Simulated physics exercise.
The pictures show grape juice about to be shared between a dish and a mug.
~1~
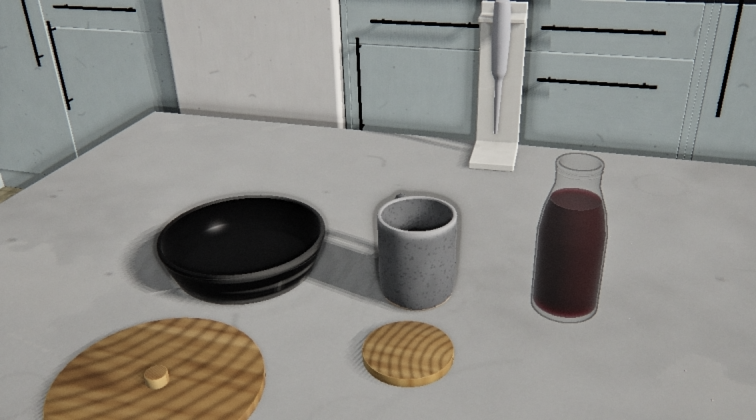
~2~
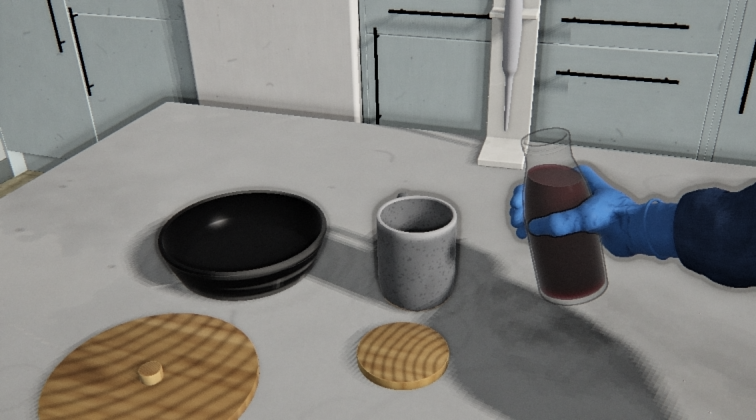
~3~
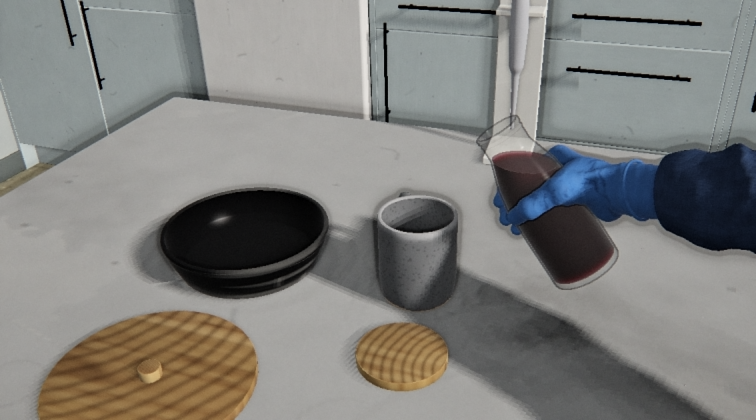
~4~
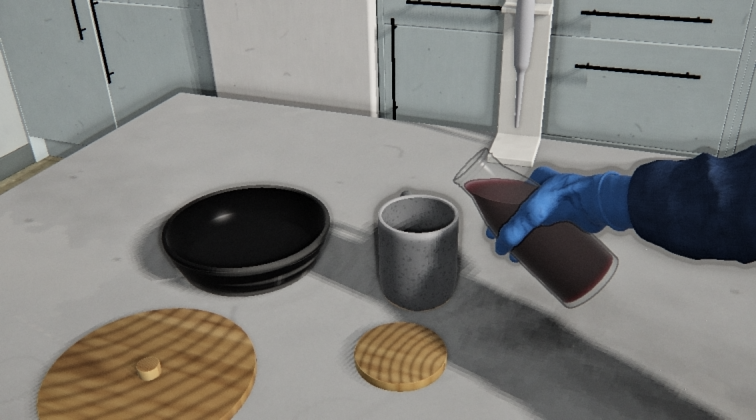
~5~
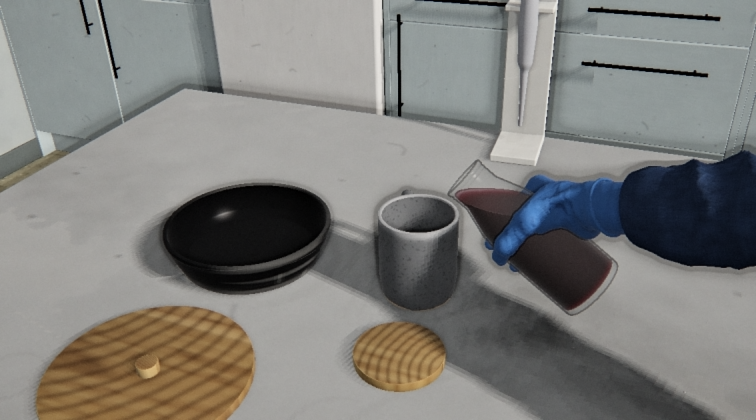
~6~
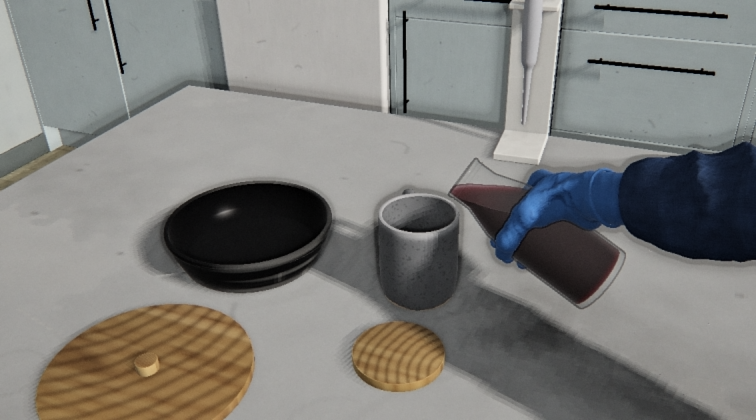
On a pale kitchen counter, a blue-gloved hand grasped a glass bottle of dark red liquid on the right, lifted it and tilted it leftward beside a grey mug, near a black bowl.
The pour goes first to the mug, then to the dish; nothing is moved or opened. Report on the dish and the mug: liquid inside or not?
Dish - liquid inside; mug - liquid inside.
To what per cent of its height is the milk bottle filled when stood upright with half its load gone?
Estimate: Around 35 per cent of the height.
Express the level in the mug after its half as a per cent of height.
45 %.
Shortly, the grape juice goes into the mug.
Then, the grape juice goes into the dish.
At the finish, the mug has its share inside; the dish has its share inside.
